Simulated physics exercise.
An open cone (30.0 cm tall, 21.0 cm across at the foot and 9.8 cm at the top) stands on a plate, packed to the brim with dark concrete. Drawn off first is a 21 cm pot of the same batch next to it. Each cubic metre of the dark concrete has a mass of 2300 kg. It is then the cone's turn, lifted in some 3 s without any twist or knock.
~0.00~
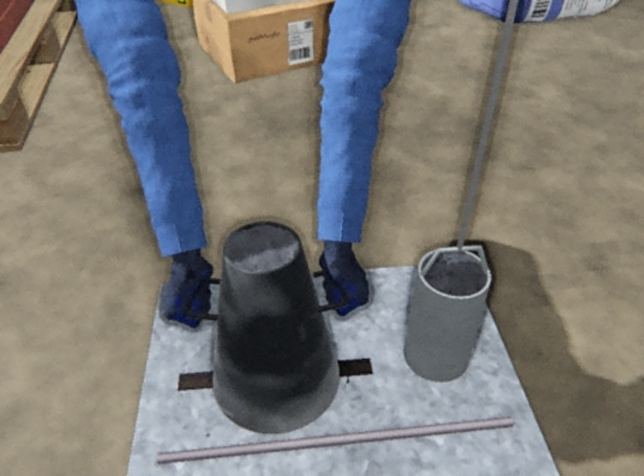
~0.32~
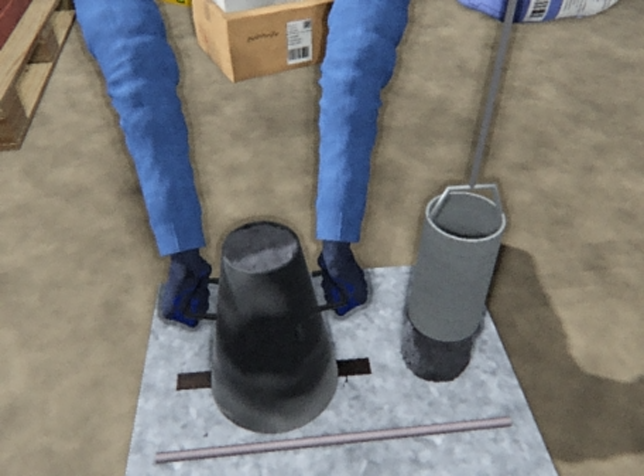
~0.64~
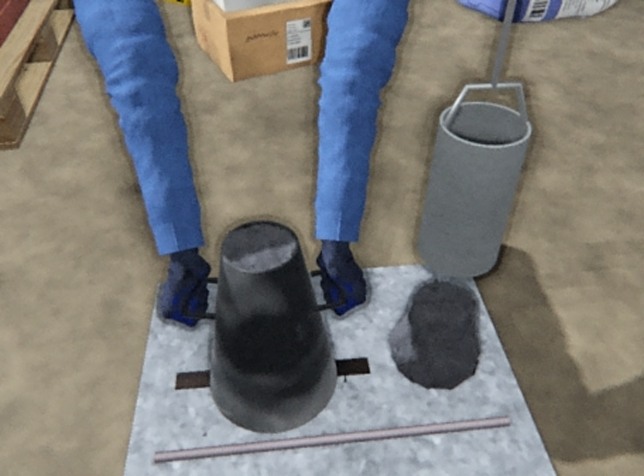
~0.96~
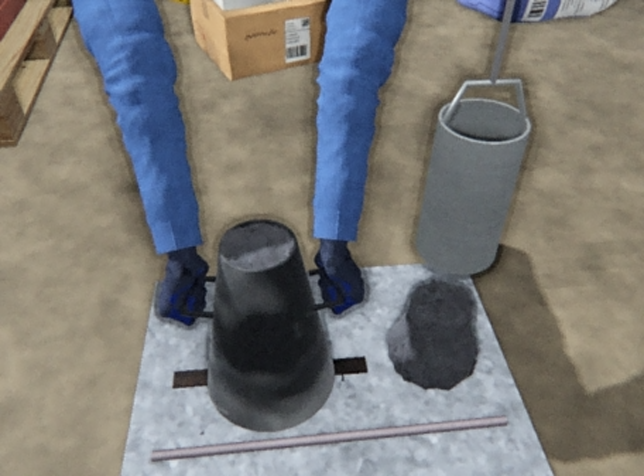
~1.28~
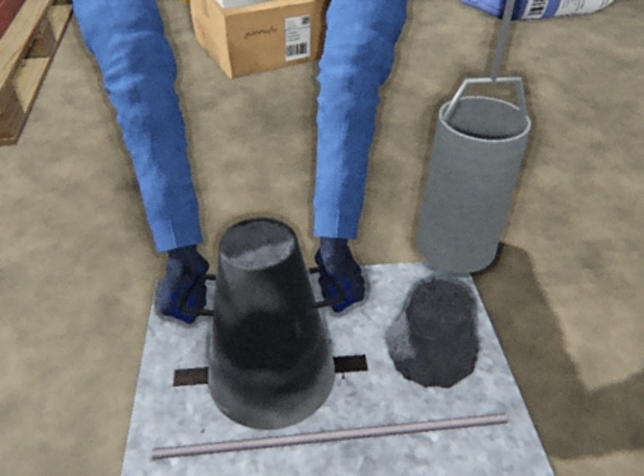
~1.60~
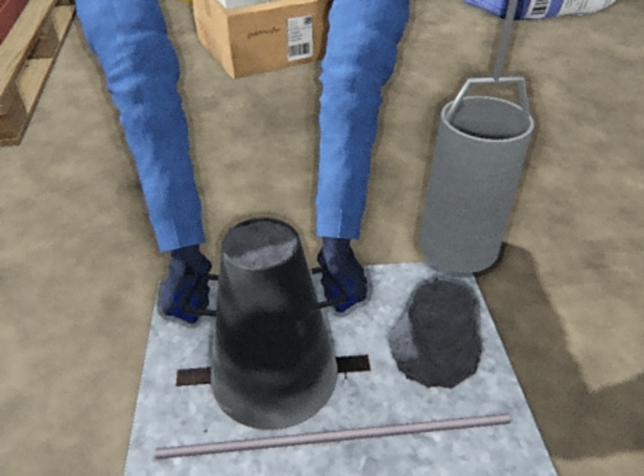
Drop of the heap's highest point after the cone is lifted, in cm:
10 cm.
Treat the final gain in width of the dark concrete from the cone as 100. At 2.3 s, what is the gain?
Roughly 50 per cent.
By 2.3 s, the cone is up 6.3 cm; the dark concrete has come down 5.9 cm to 24 cm and is 24 cm wide.
By 3.1 s, the cone is up 19 cm; the dark concrete has come down 9.3 cm to 21 cm and is 27 cm wide.
By 3.8 s, the cone is up 30 cm; the dark concrete has come down 9.4 cm to 21 cm and is 27 cm wide.
By 4.7 s, the cone is clear; the dark concrete has come down 9.5 cm to 20 cm and is 27 cm wide.
By 5.3 s, at rest, the cone is clear; the dark concrete has come down 9.6 cm to 20 cm and is 27 cm wide.
